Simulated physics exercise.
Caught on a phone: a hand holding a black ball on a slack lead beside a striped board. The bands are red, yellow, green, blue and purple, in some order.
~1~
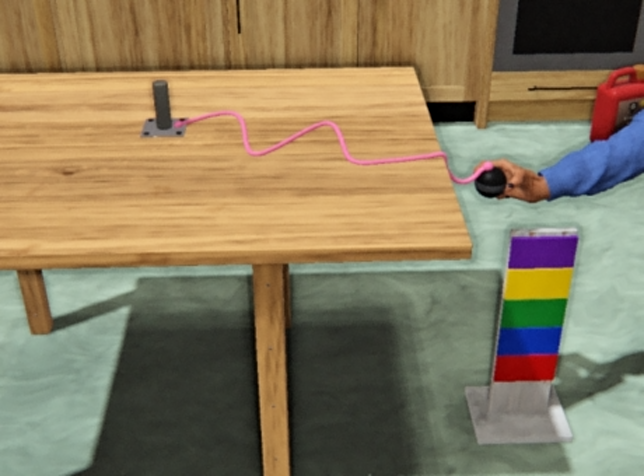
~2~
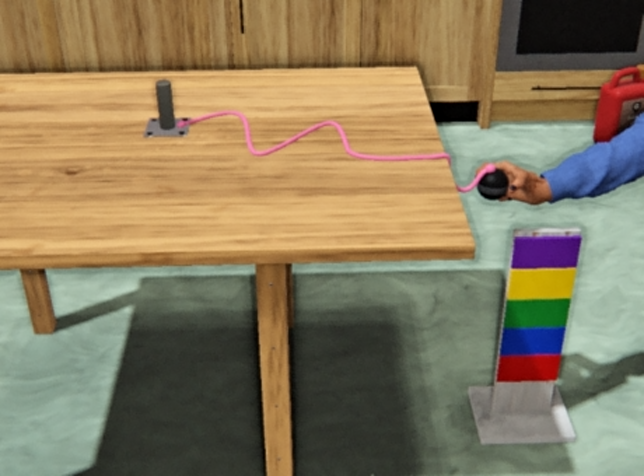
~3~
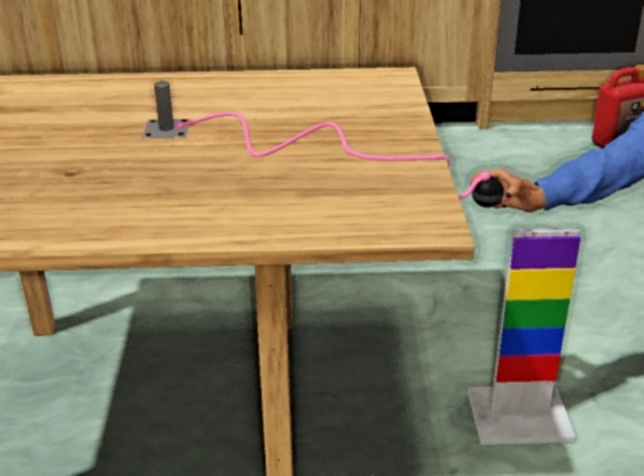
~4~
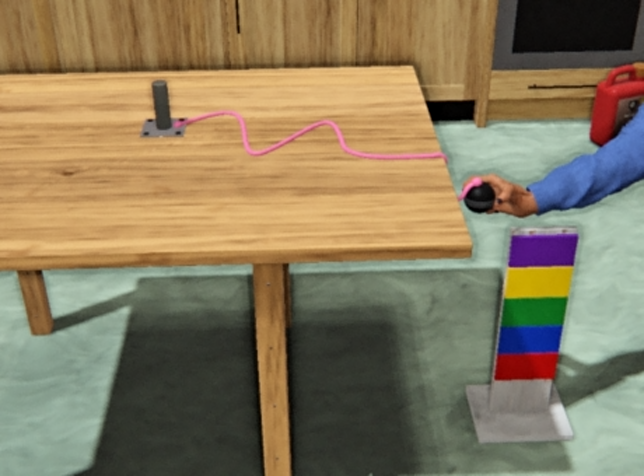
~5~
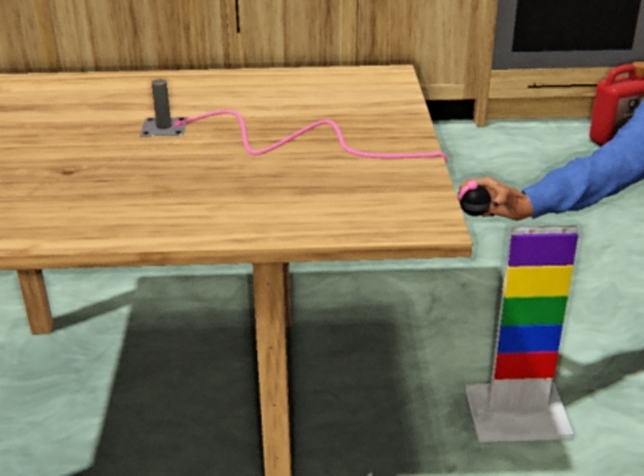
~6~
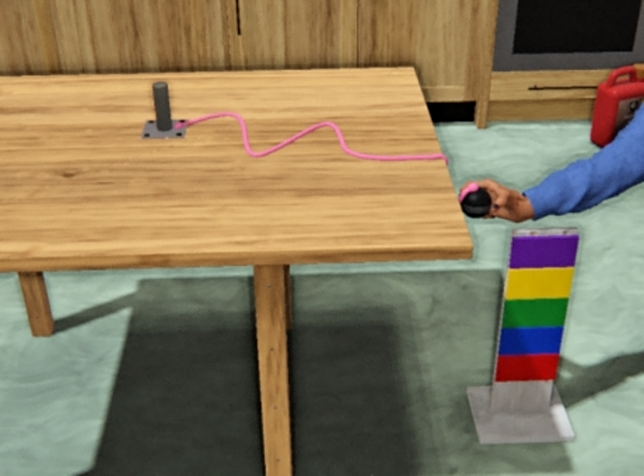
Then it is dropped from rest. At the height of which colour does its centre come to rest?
The lead holds its middle at red.
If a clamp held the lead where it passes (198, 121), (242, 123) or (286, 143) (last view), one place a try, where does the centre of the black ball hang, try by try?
About (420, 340), (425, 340) and (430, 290).
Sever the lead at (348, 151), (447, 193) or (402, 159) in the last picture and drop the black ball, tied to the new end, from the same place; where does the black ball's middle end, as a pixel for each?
The places are (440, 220), (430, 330) and (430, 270).
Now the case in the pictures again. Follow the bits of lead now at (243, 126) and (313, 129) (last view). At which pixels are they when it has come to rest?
They go to (270, 131) and to (422, 137).
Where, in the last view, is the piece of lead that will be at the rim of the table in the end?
Near (328, 124).
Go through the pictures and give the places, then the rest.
The first picture shows black ball (491, 182); purple (543, 254); yellow (539, 285); green (534, 314); blue (530, 342); red (526, 369).
The second picture shows black ball (493, 184); lead through (220, 115) (249, 143) (304, 134) (346, 145) (426, 158).
The third picture shows black ball (488, 192).
The fourth picture shows black ball (480, 197); lead through (216, 115) (246, 143) (301, 133) (343, 145) (426, 157).
The fifth picture shows black ball (475, 201).
The sixth picture shows black ball (476, 203); lead through (217, 116) (246, 144) (301, 135) (344, 146) (427, 158).
Early on, ball near (417, 359); level with red.
Midway, ball near (426, 350); level with red.
Finally, ball near (423, 353); level with red. At red.
